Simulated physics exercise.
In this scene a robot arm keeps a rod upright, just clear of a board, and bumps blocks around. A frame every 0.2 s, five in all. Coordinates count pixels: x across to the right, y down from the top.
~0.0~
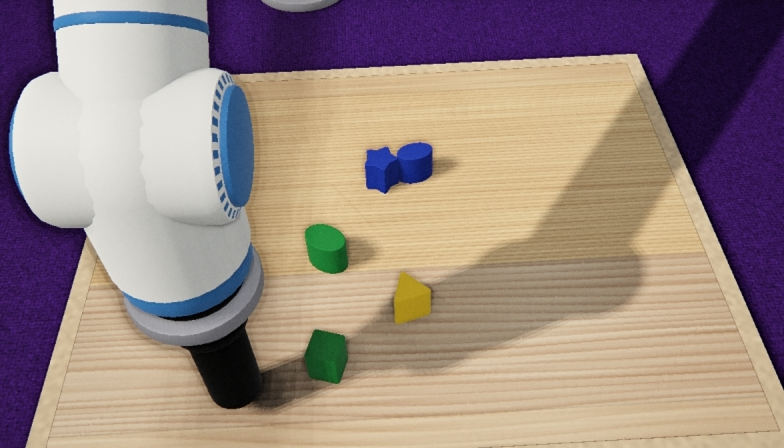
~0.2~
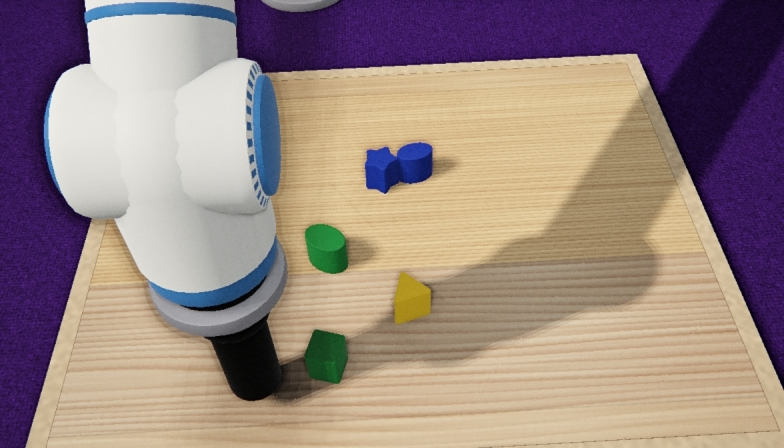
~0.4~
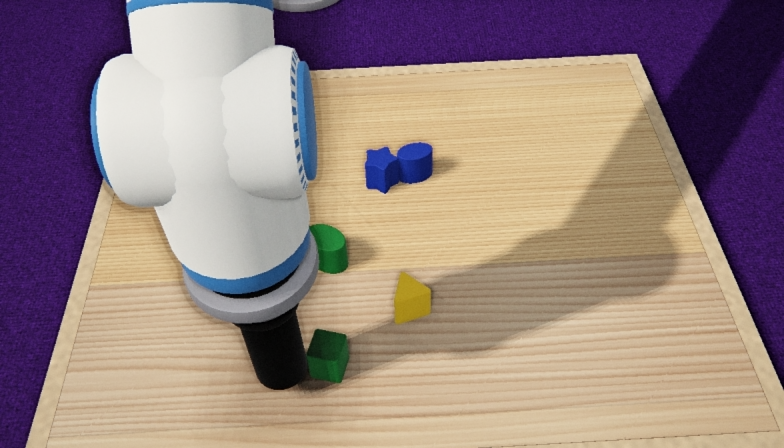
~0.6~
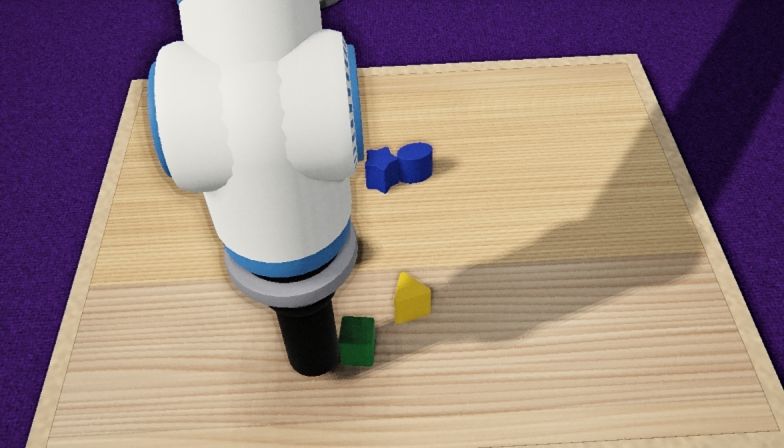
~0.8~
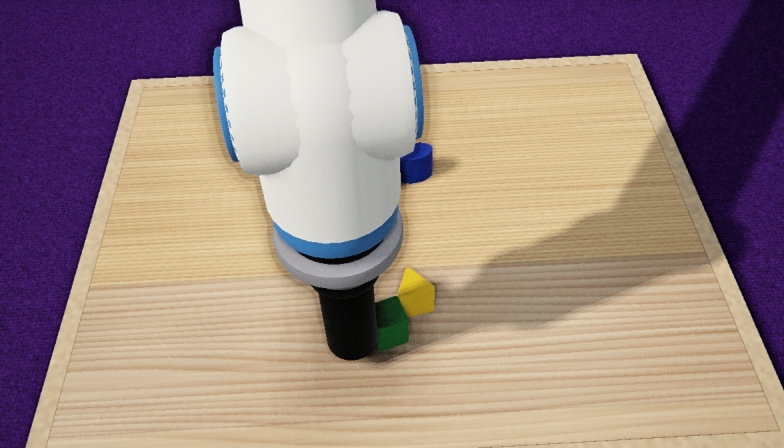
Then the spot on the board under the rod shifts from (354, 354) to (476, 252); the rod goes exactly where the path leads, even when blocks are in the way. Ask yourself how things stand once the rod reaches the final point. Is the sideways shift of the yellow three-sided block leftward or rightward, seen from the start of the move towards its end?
Picture yourself facing from the start of the path to its end: The yellow three-sided block moves off to your right.
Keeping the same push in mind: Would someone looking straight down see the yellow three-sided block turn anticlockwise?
That would be a no.
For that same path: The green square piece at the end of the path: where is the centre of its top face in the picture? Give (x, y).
I expect it at (507, 212).
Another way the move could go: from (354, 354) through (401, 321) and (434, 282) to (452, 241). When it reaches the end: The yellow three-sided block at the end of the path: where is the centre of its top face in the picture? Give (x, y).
The centre of its top will be at (516, 208).
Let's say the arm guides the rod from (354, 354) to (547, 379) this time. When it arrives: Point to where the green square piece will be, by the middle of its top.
It sits at (414, 301).
The first path, step by step. One third of the way, rod (399, 302); green square piece (427, 272), turned 35° anticlockwise; yellow three-sided block (445, 255), turned 50° clockwise.
Two thirds of the way, rod (441, 268); green square piece (469, 241), turned 25° anticlockwise; yellow three-sided block (489, 227), turned 60° clockwise.
At the end, rod (477, 235); green oval unmoved; green square piece (507, 212); yellow three-sided block (529, 203), turned 75° clockwise.
